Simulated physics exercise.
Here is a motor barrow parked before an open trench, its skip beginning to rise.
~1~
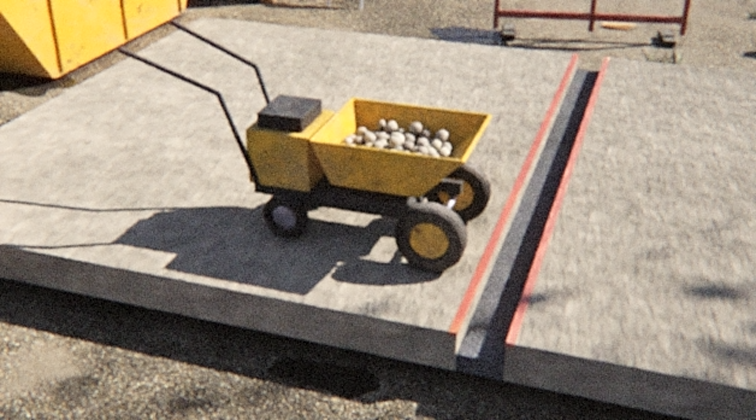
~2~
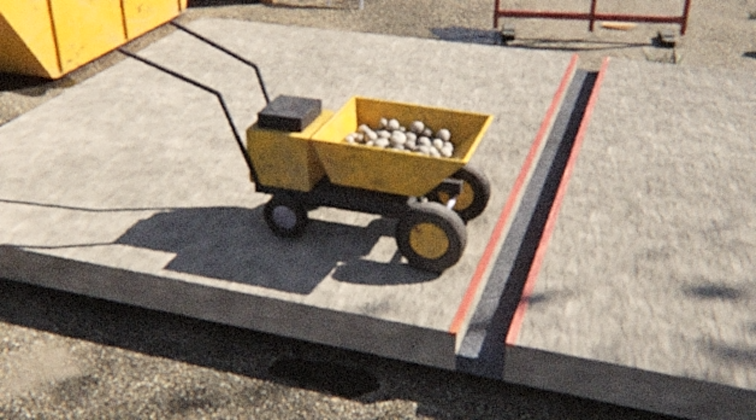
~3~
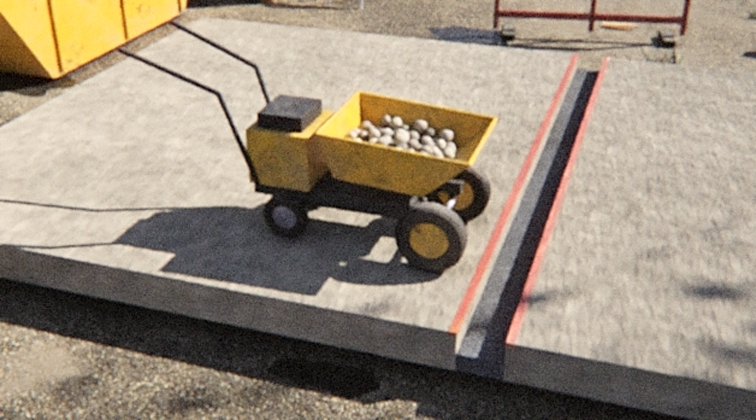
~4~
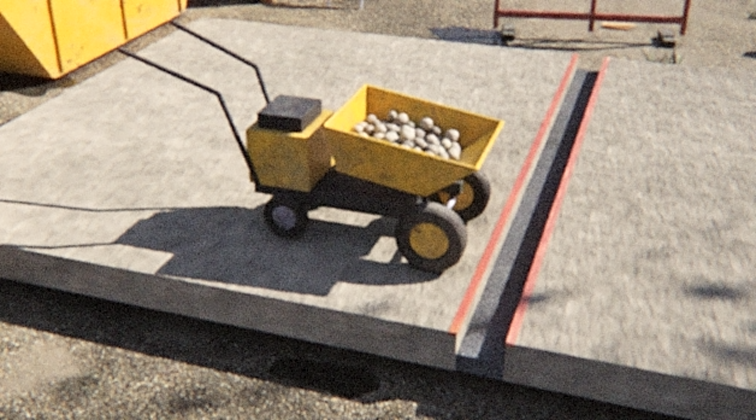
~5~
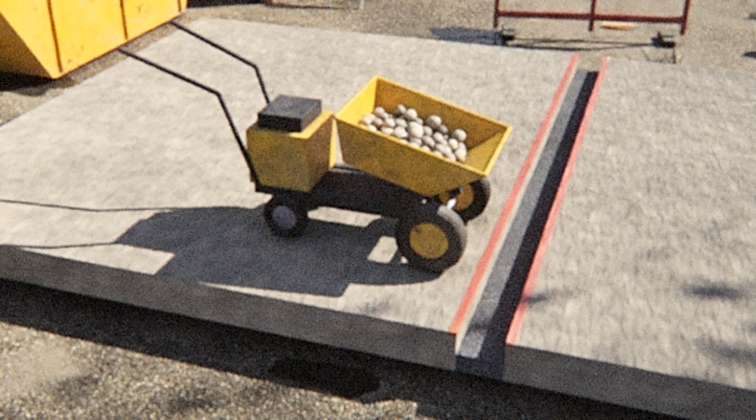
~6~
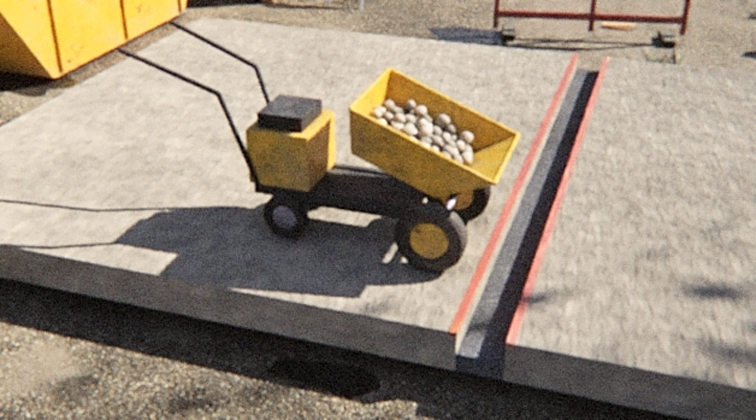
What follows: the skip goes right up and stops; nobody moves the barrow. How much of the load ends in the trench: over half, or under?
Between the edges lies only the smaller part of the load.
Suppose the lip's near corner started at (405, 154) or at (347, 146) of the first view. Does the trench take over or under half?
At the first place the larger part, at the second under half.
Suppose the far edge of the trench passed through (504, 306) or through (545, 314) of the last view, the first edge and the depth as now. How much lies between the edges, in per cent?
About 0 and 50 per cent.
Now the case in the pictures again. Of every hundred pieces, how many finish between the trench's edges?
About 5 per cent.
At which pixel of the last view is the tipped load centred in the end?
At about (573, 260).
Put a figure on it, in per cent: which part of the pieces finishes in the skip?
Near 5 %.
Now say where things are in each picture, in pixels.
Lip of the skip near (462, 162), level; top of the load near (395, 143), river pebbles; first edge of the trench near (467, 300); far edge near (522, 310), the trench under half as wide as the skip, and about half as deep as wide, in the first picture.
Lip of the skip near (464, 163), tipped barely; top of the load near (396, 142), in the second picture.
Lip of the skip near (469, 165), tipped barely; top of the load near (400, 140), in the third picture.
Lip of the skip near (476, 170), tipped a little; top of the load near (380, 130), in the fourth picture.
Lip of the skip near (485, 176), tipped clearly; top of the load near (388, 124), in the fifth picture.
Lip of the skip near (494, 184), tipped clearly; top of the load near (387, 118); first edge of the trench near (467, 300); far edge near (522, 310), in the sixth picture.
Shortly afterwards, skip tipped steeply; the whole lot in the skip.
Next, skip tipped right over; the bulk in the skip; near a quarter beyond it; only a few falling.
Some moments later, skip tipped right over; a little in the skip; all but a few beyond it.
In the end, skip tipped right over; only a few in the skip; a little in or heaped over the trench; the bulk beyond it.
